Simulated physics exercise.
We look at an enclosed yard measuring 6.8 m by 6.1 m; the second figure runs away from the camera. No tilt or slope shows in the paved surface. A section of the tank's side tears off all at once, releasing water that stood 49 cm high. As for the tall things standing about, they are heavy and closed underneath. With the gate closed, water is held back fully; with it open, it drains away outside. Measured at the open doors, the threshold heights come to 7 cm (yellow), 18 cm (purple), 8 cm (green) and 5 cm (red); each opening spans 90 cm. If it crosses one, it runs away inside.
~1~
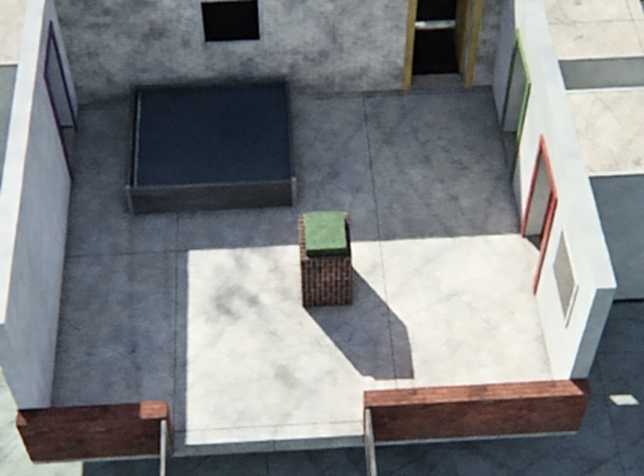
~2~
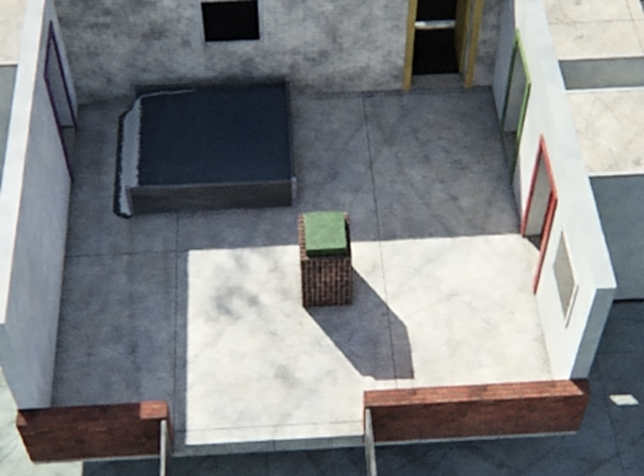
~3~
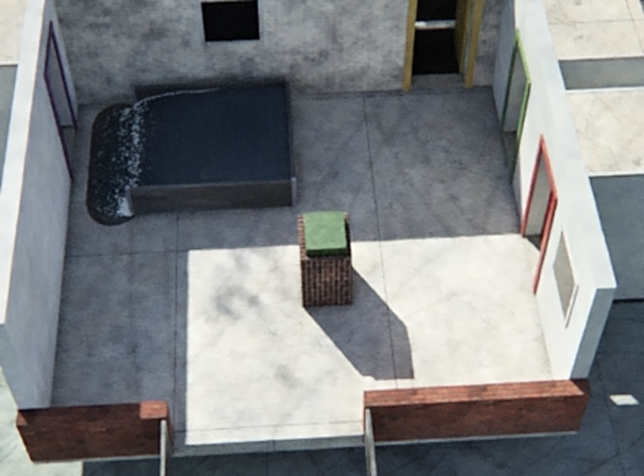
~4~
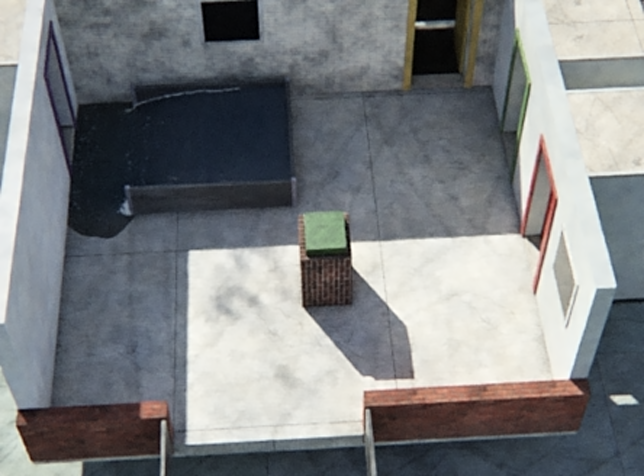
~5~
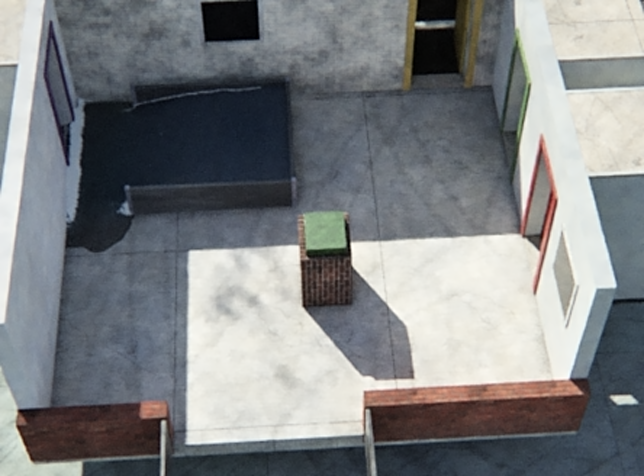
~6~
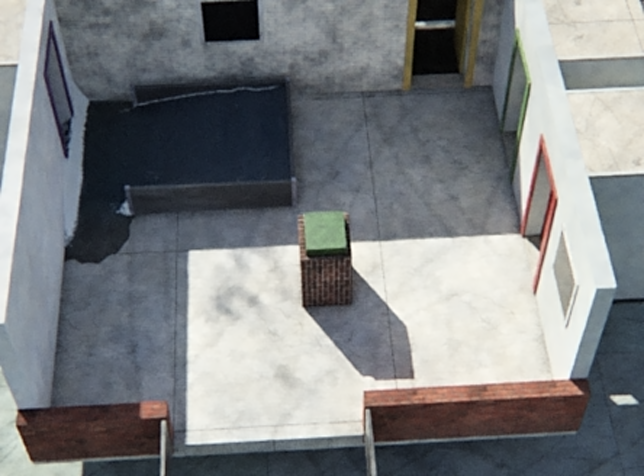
To begin with, a dark, still tank sits near the back wall of a walled yard, behind a brick pillar with a green top. Its left side gives way and dark water spills onto the paving, spreading left in a rounded sheet until it meets the left wall and creeps along its base.
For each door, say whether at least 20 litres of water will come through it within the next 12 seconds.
Door by door: The yellow door lets through less than 20 litres; the purple door lets through 20 litres or more; the green door lets through less than 20 litres; the red door lets through less than 20 litres.
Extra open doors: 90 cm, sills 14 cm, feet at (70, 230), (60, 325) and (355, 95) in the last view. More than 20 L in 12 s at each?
Check each in turn: The first succeeds, the second fails, the third fails.
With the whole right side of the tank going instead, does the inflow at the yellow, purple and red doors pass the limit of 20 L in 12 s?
Then yellow exceeds it, purple does not exceed it, red exceeds it.
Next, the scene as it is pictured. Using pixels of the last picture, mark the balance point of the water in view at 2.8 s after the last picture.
Near (161, 198).
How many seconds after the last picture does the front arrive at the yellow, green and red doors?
The yellow door is reached at 2.4 s, green at 3.6 s, red at 5.0 s.
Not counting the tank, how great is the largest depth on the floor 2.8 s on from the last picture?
I'd say near 24 centimetres.
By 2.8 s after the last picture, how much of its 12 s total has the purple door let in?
It comes to about 95 per cent.
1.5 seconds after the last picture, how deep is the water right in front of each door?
Depths: Yellow door 0 cm, purple door 37 cm, green door 0 cm, red door 0 cm.
Then, 0.7 s after the last picture water covers 10 % of the floor and is deepest (40 cm) near (78, 110); yellow door not reached, purple door 39 cm at the sill, 65 L in, green door not reached, red door not reached.
Then, 1.5 s after the last picture water covers 20 % of the floor and is deepest (40 cm) near (78, 110); yellow door not reached, purple door 37 cm at the sill, 158 L in, green door not reached, red door not reached.
Then, 2.8 s after the last picture water covers 40 % of the floor and is deepest (24 cm) near (74, 160); yellow door 3 cm at the sill, 0 L in, purple door 24 cm at the sill, 242 L in, green door not reached, red door not reached.
Then, 6.3 s after the last picture water covers 60 % of the floor and is deepest (20 cm) near (74, 160); yellow door 2 cm at the sill, 0 L in, purple door 20 cm at the sill, 252 L in, green door 4 cm at the sill, 0 L in, red door 2 cm at the sill, 0 L in.
Then, 11.3 s after the last picture water covers 85 % of the floor and is deepest (8 cm) near (84, 177); yellow door 2 cm at the sill, 0 L in, purple door 8 cm at the sill, 253 L in, green door 3 cm at the sill, 0 L in, red door 4 cm at the sill, 0 L in.
